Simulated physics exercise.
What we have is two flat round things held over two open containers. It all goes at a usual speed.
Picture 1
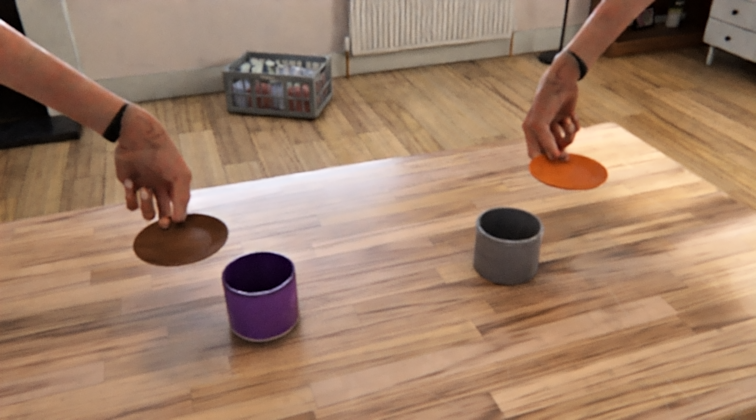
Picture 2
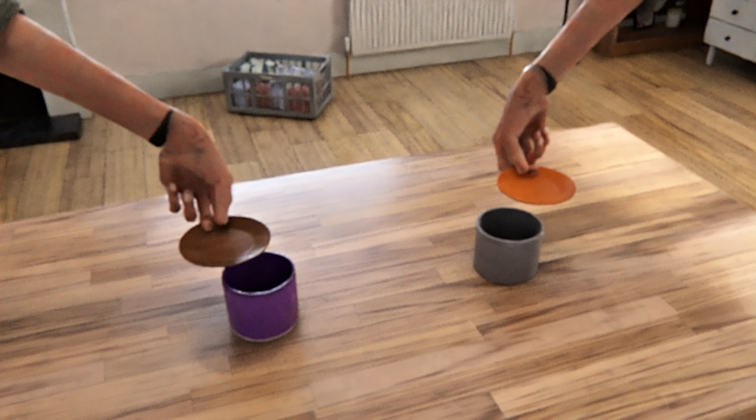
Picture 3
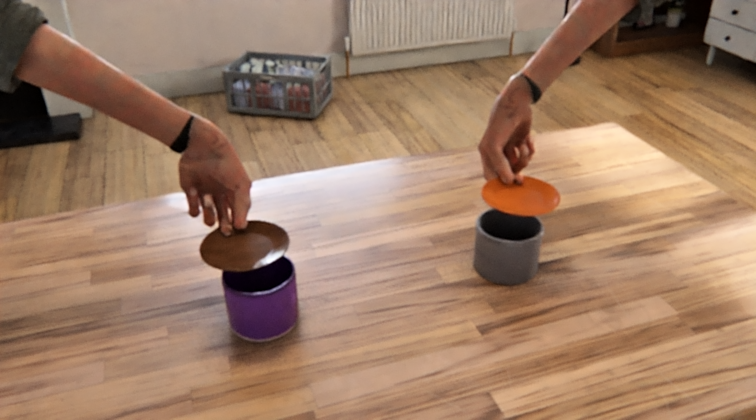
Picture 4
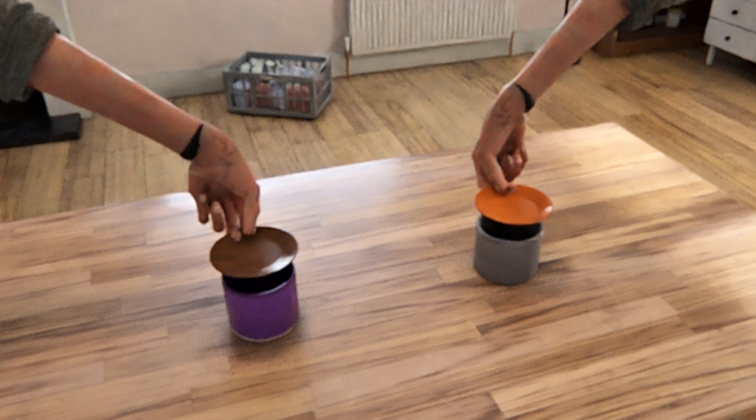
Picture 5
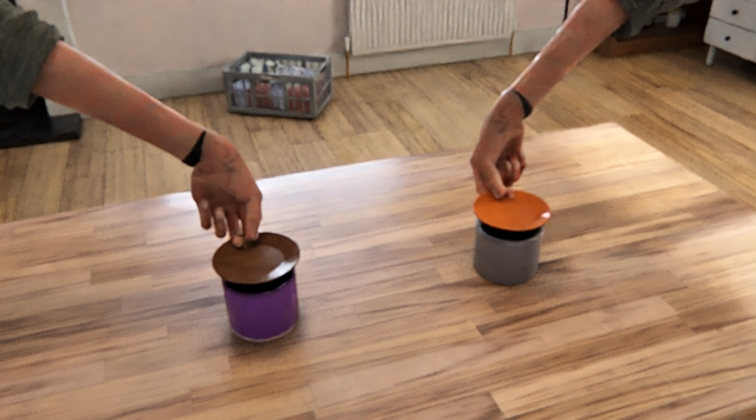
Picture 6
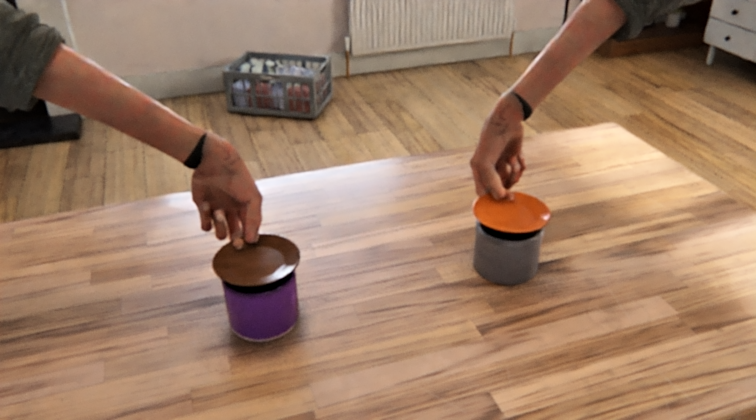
The footage shows two hands holding a brown disc and an orange disc above a purple container and a gray one on a wooden table, moving them inward and lowering them over the open tops, fingers still on both.
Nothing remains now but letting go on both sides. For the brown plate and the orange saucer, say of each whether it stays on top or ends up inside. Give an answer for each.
Here the brown plate stays on top, the orange saucer stays on top.
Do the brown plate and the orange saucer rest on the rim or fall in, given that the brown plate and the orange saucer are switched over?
For the brown plate, it perches on top; for the orange saucer, it perches on top.
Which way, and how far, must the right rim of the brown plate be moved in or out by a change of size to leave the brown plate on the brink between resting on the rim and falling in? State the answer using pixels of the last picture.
The switch comes after a leftward move of 8 pixels.
Then, 0.10 s past the last view, brown plate moving near (258, 268); orange saucer moving near (510, 220).
Finally, the brown plate covers the opening, near (258, 268); the orange saucer covers the opening, near (510, 220).
